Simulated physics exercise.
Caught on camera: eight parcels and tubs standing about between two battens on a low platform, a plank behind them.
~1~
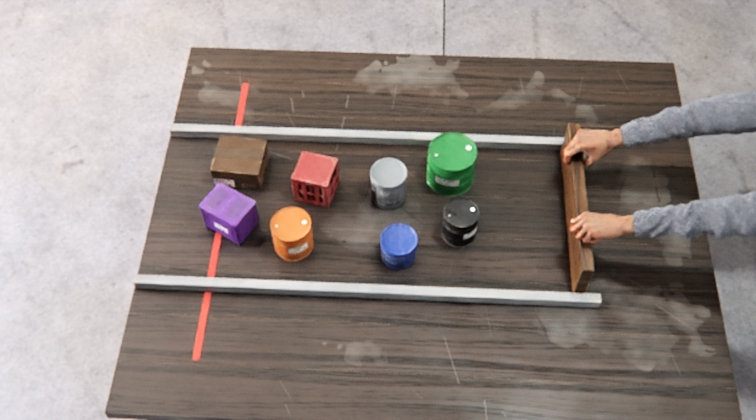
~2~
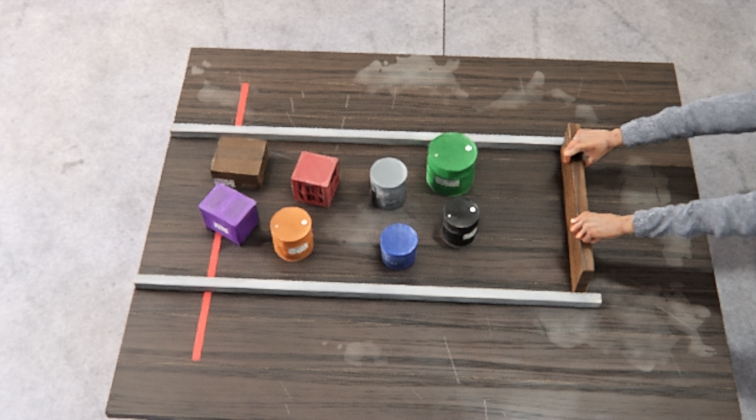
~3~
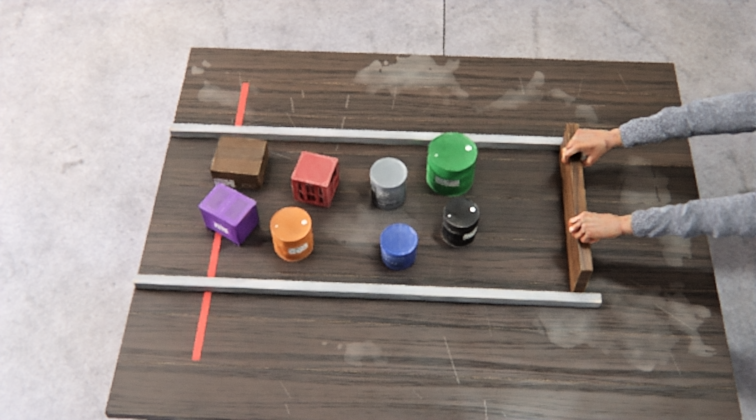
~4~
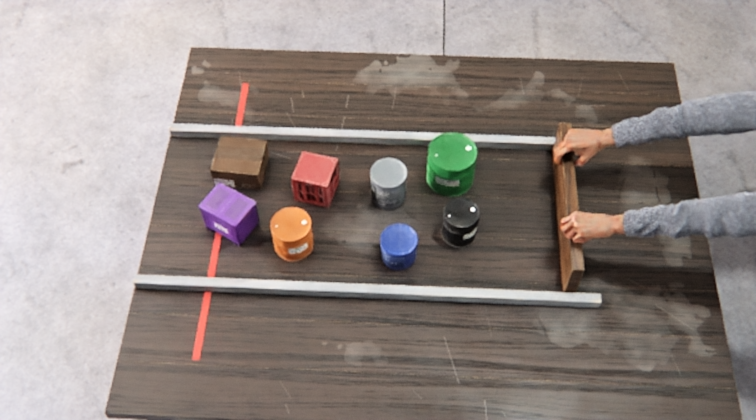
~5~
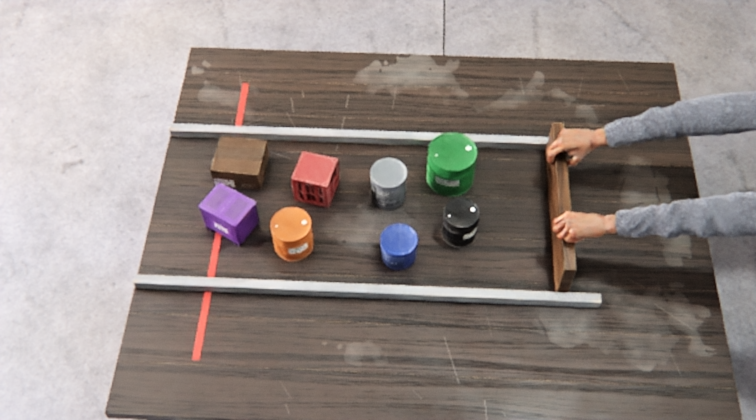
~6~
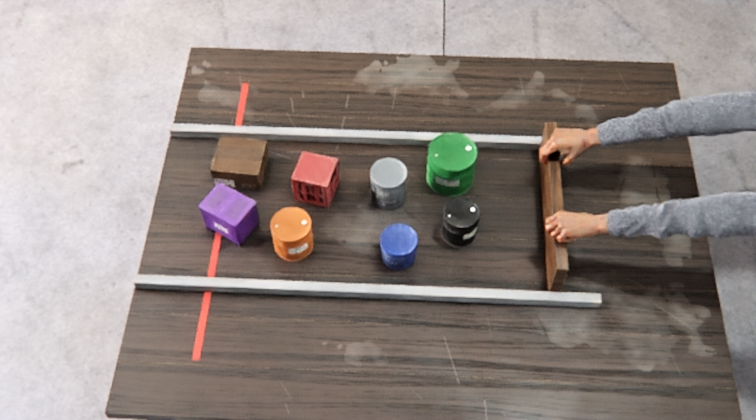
A wooden plank, held by two hands in grey sleeves, stayed still at first, then slid slightly left between two pale rails, while the eight colourful boxes and tubs in front of it stayed put.
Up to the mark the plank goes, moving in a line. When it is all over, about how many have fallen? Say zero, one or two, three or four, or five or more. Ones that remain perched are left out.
When it is all over, the number fallen is one or two.
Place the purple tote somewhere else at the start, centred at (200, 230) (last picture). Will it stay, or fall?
Then it comes down.
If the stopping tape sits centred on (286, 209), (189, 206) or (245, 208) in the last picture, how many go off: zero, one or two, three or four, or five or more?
Place one: None at all; place two: Three or four; place three: Zero.
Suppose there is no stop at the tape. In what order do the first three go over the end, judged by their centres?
First the brown parcel, then the purple tote, then the red crate.
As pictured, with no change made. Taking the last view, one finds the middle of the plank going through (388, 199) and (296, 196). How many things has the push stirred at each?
4, then 8.
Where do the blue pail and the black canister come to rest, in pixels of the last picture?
You'll see the blue pail at (194, 250), with the black canister at (200, 216).
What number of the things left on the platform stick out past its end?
In total, 1 of them.
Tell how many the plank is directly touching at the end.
Contact count: 4.
Soon after, none off yet; purple tote at rest near (230, 215); brown parcel at rest near (241, 163); orange canister at rest near (292, 234).
In the end, the number that fall off is one or two; gone, brown parcel and purple tote.
